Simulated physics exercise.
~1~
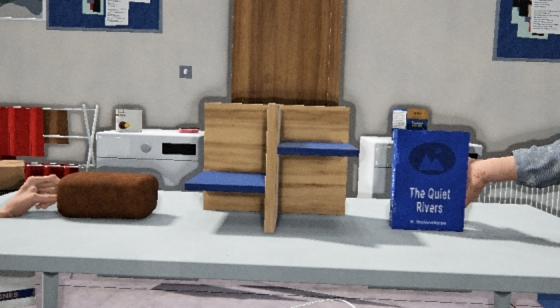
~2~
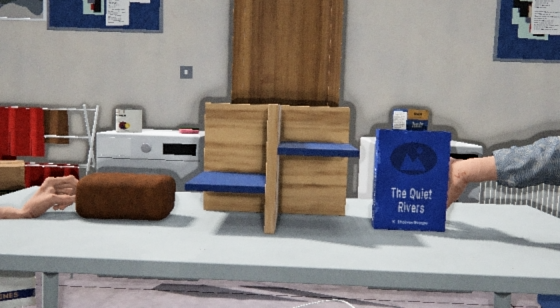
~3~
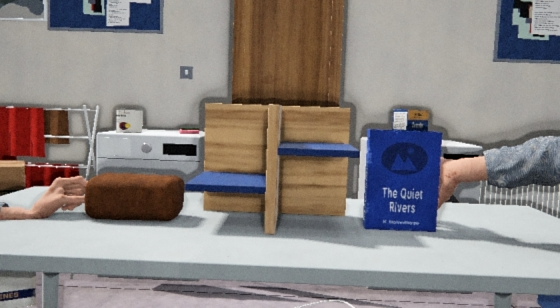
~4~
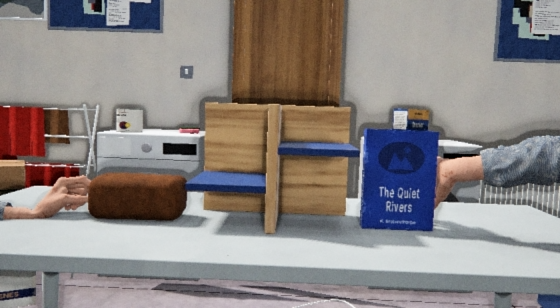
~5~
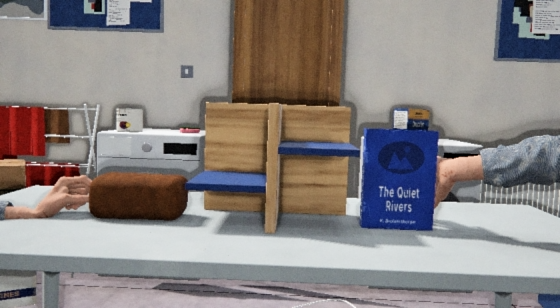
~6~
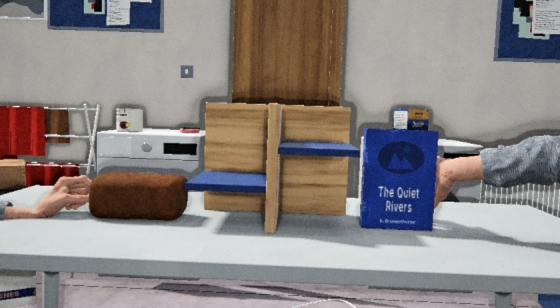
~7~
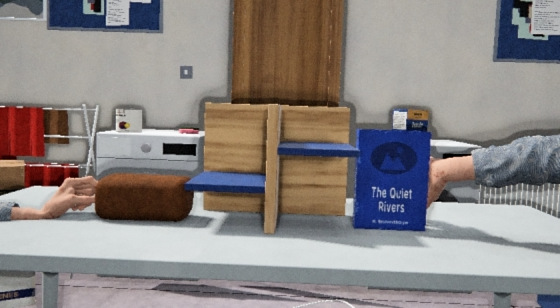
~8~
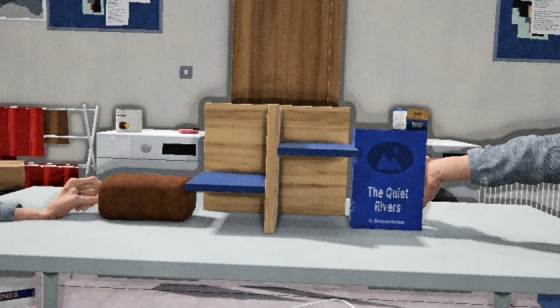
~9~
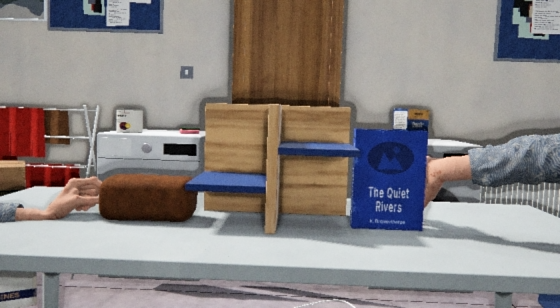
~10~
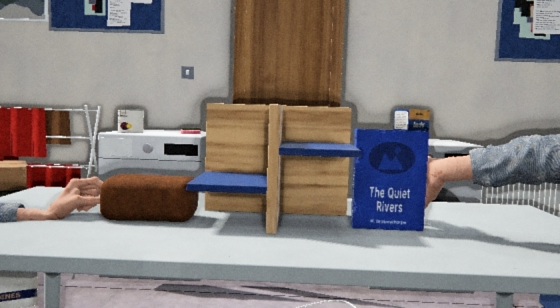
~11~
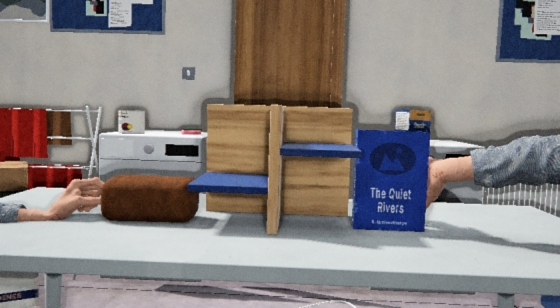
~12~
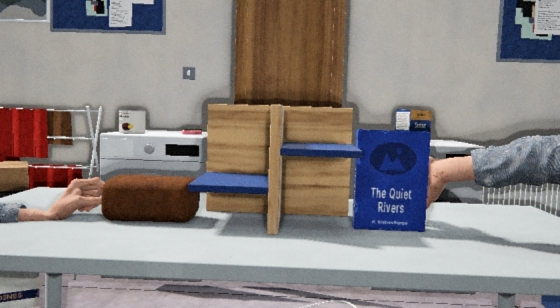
Two hands slide a brown loaf and a blue book inward until both stop beside the shelves.
